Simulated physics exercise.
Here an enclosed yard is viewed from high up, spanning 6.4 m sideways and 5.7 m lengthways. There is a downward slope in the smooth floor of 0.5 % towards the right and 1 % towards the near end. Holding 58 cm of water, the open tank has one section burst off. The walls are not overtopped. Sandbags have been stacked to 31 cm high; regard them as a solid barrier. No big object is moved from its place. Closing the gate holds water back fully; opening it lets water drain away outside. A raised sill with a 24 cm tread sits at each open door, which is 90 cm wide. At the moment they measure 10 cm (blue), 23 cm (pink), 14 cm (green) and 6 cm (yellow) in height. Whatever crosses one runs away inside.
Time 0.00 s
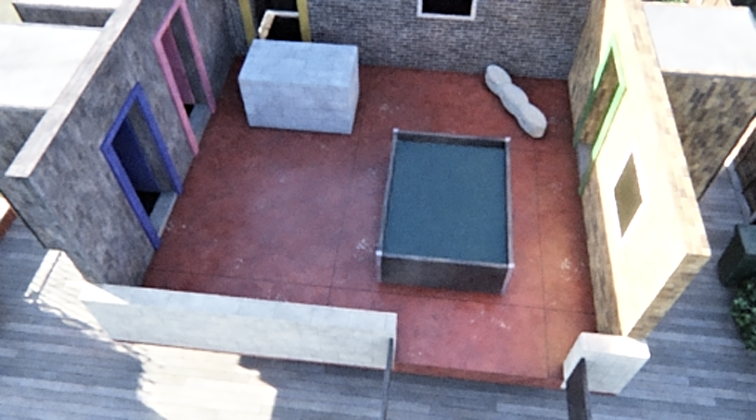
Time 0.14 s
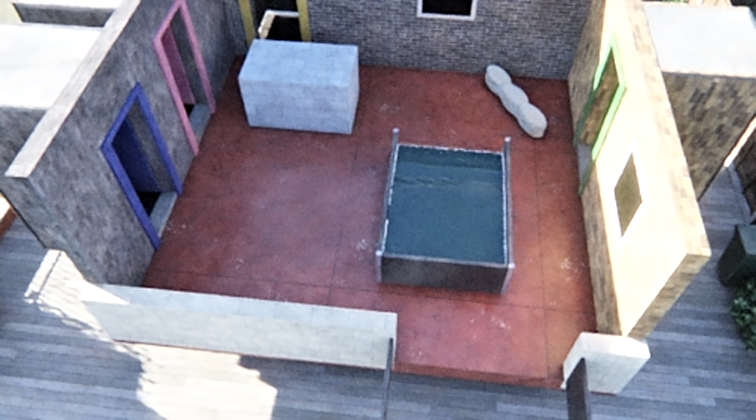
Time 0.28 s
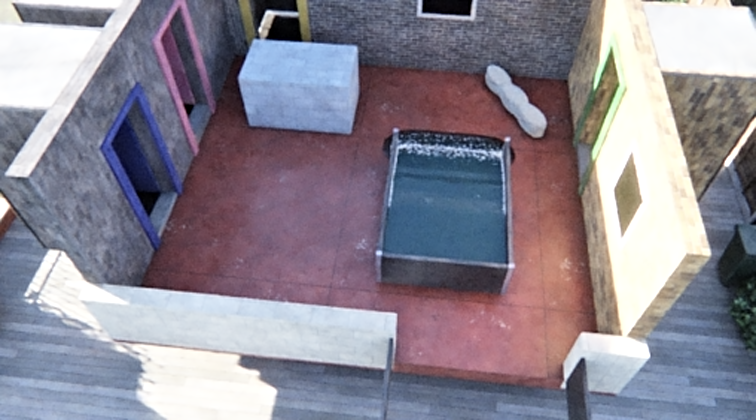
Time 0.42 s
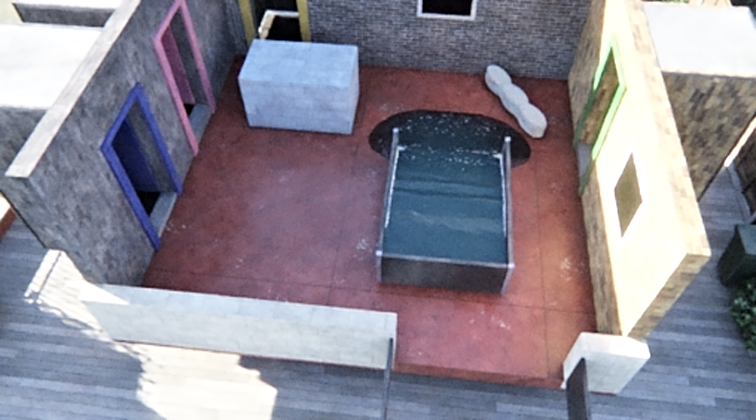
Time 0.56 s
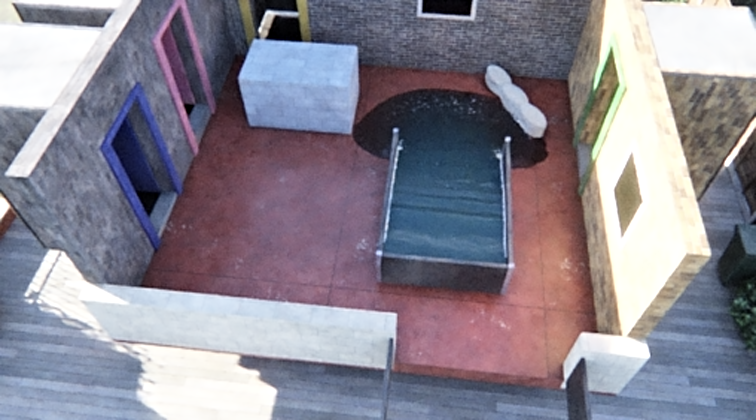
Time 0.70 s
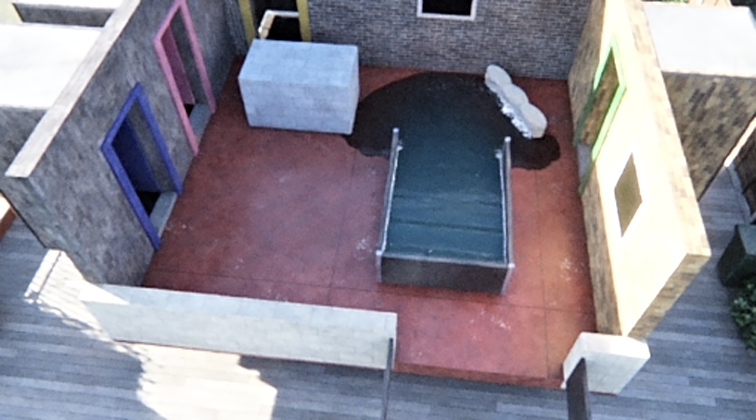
Water poured out of the far side of an open tank in a walled yard with a red floor, spreading in a dark, widening puddle toward the back wall and around the pale, lumpy object there.
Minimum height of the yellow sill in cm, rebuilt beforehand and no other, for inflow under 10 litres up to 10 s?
18 cm.
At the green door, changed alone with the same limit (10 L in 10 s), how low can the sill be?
The green door needs around 8.0 cm.
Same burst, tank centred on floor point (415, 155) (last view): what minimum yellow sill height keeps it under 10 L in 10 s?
Roughly 24 cm is needed.
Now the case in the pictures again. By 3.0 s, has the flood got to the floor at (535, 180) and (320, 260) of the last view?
First soaked, then untouched.
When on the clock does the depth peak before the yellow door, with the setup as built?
Around 4.0 seconds.
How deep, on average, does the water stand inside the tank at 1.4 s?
Around 34 cm deep on average.
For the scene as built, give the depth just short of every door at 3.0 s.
Depths in cm - blue: 0, pink: 0, green: 7, yellow: 7.
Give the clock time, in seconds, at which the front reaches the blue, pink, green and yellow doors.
The blue door gets it at 4.5 s, the pink door at 3.2 s, the green door at 1.3 s and the yellow door at 2.0 s.
After 1.4 s water covers 20 % of the floor, deepest (42 cm) near (467, 76); it has not reached the yellow door.
After 3.0 s water covers 35 % of the floor, deepest (34 cm) near (230, 71); 7 cm at the yellow door, 0 litres in over its 6 cm sill.
After 10.0 s water covers 95 % of the floor, deepest (14 cm) near (596, 366); 5 cm at the yellow door, 108 litres in over its 6 cm sill.
At the yellow door as built, the water arrived by 2.0 s and peaked near 17 cm at 4.0 s.
With a sill of 15.5 cm, 18 litres would have come in within the 10 s; with 20.5 cm, 6 litres. So under 10 litres takes about 18 cm.
